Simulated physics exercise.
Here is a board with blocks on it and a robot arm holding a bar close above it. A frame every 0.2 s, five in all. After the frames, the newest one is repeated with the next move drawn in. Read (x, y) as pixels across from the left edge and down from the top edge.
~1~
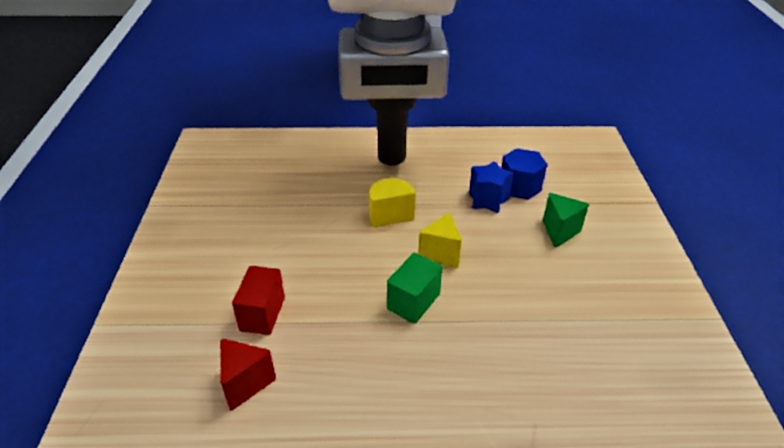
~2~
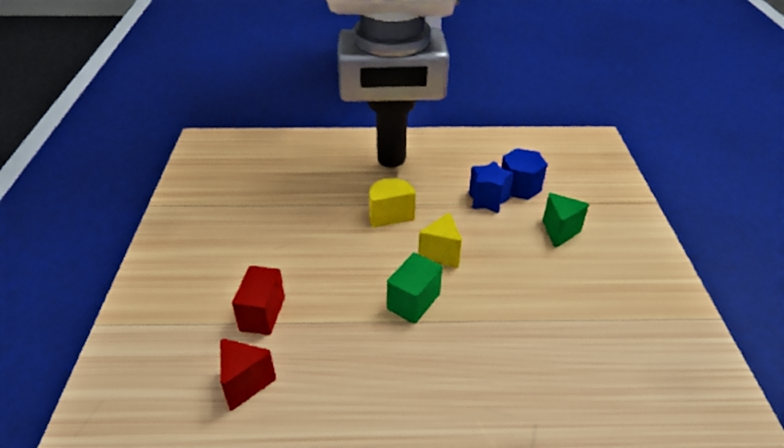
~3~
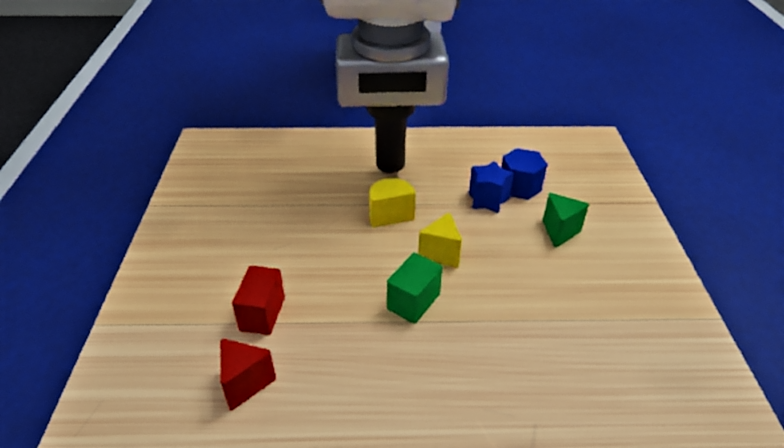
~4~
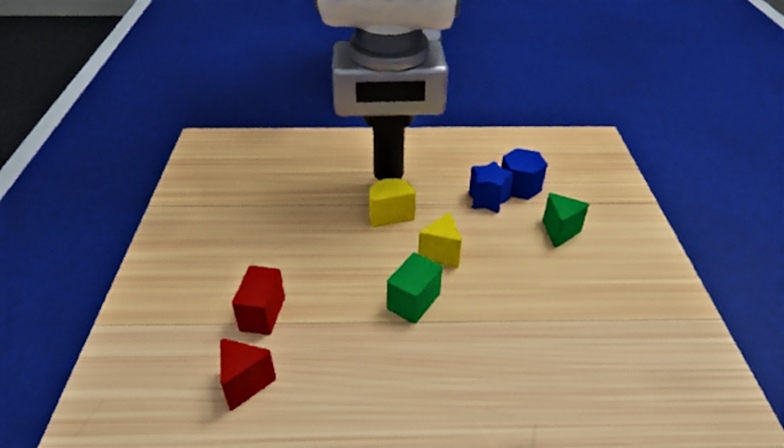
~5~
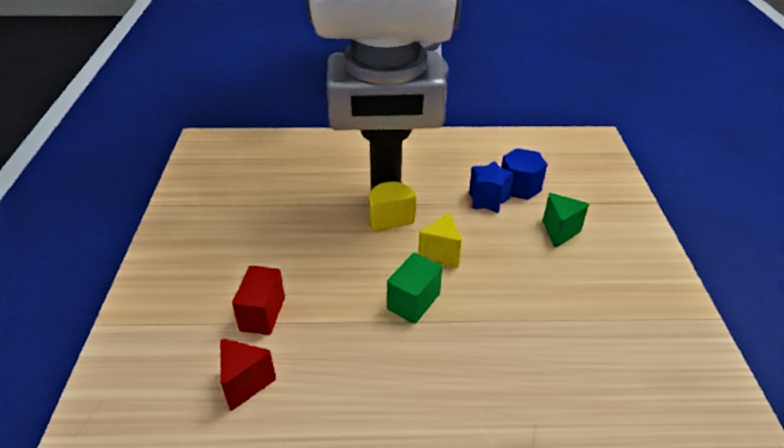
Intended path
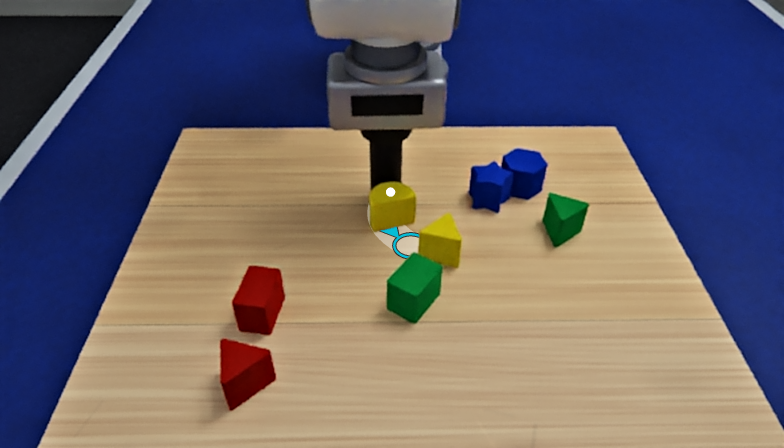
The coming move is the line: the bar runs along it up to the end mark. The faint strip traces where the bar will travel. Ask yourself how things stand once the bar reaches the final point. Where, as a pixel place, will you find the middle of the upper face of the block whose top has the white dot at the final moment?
The middle of its upper face should be somewhere near (412, 243).
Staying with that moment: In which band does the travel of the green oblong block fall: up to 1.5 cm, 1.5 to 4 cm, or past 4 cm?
It falls in the under 1.5 cm band.
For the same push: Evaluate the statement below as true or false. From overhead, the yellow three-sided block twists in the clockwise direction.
It is false.
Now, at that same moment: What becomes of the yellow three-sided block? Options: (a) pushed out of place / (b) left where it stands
My answer is option a.
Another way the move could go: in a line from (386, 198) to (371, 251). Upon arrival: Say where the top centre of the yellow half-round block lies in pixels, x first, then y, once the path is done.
It sits at (401, 239).
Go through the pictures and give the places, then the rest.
In the first frame, lower end of the bar (392, 158), tops of blocks, yellow half-round block (390, 188), green oblong block (415, 273), yellow three-sided block (444, 228).
In the second frame, bar (392, 160), blocks as before.
In the third frame, bar (390, 166), blocks as before.
In the fourth frame, bar (389, 175), blocks as before.
In the fifth frame, bar (386, 189), yellow half-round block (391, 192), green oblong block (415, 273), yellow three-sided block (444, 228).
The drawn path runs from (386, 198) via (383, 215) and (392, 232), ending at (411, 246); the dot is on the yellow half-round block.
The first path, step by step. Halfway along, bar (386, 215); yellow half-round block (397, 219), turned 20° anticlockwise.
At the end, bar (412, 236); yellow half-round block (412, 243), turned 20° clockwise; green oblong block not moved; yellow three-sided block (450, 234), turned 45° anticlockwise.
